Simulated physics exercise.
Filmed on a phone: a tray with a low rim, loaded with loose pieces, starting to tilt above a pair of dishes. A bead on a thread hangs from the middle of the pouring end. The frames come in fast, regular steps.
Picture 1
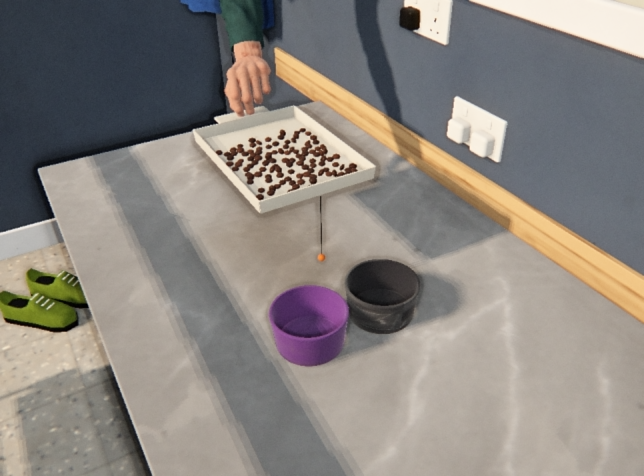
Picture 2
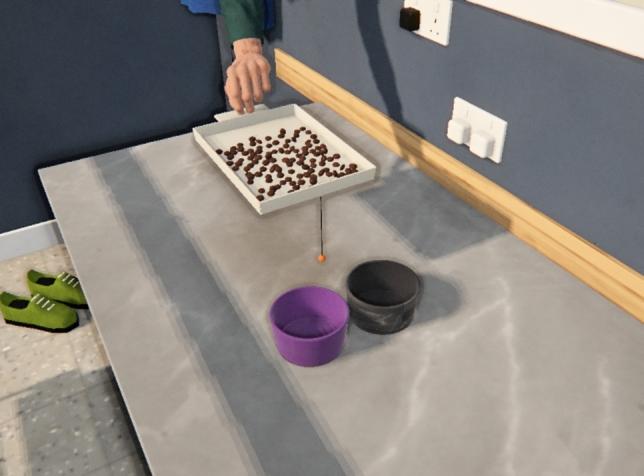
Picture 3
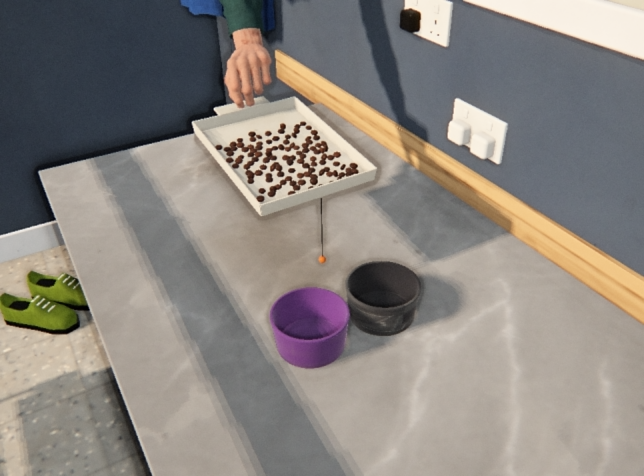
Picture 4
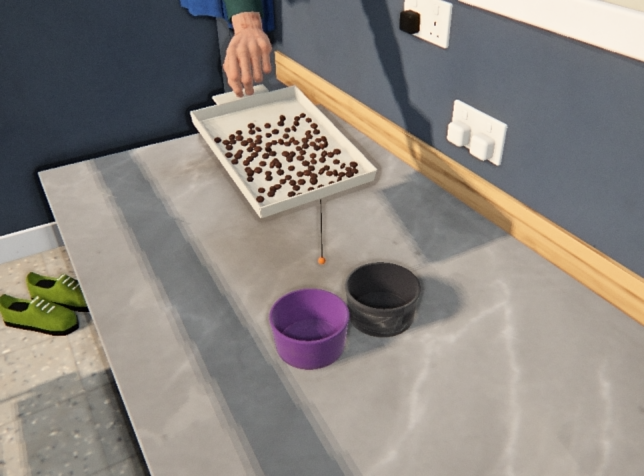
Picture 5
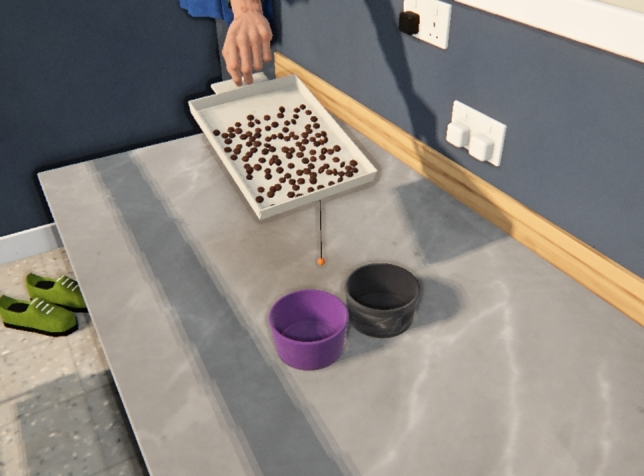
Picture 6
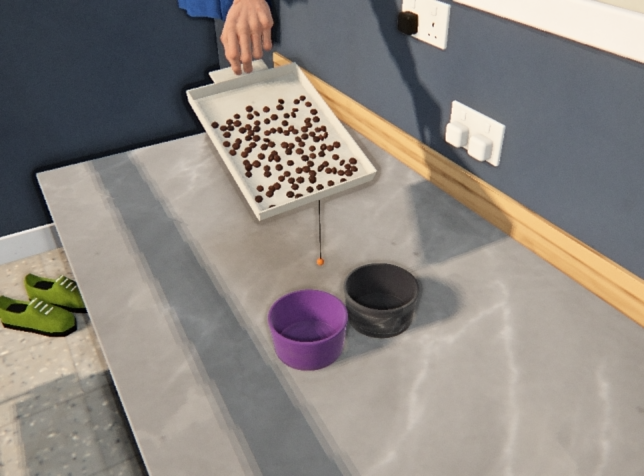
At first, a hand holds a white tray scattered with small dark brown pieces almost level above a marble-patterned counter, with a purple dish and a dark dish below. Then the hand gradually raises the tray's far end, tilting it toward the dishes, while the small orange bead hanging beneath barely moves.
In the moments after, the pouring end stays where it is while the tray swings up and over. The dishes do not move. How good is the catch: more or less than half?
In the dishes lies the larger part of it.
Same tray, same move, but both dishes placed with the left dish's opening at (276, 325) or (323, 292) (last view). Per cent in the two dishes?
The first gives 70 %, the second 60 %.
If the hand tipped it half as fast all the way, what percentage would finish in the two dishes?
Near 70 %.
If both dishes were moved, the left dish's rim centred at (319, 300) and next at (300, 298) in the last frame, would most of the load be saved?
First over half, then over half.
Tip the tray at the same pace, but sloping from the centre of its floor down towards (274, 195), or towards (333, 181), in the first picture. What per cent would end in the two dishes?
About 20 and 50 per cent.
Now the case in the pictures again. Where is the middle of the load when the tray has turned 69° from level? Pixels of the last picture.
At about (304, 179).
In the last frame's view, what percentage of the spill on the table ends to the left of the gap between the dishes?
About 70 per cent.
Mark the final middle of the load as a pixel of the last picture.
Near (319, 334).
Shortly afterwards, tray tipped steeply; all but a few on the tray; only a few in the air.
Next, tray tipped past a quarter turn; near a third on the tray; a little in the left dish; only a few in the right dish; only a few outside both; near a third in the air.
Some moments later, tray tipped past a quarter turn; near half in the left dish; near a quarter in the right dish; near a quarter outside both.
In the end, tray tipped past a quarter turn; near half in the left dish; near a quarter in the right dish; near a quarter outside both.
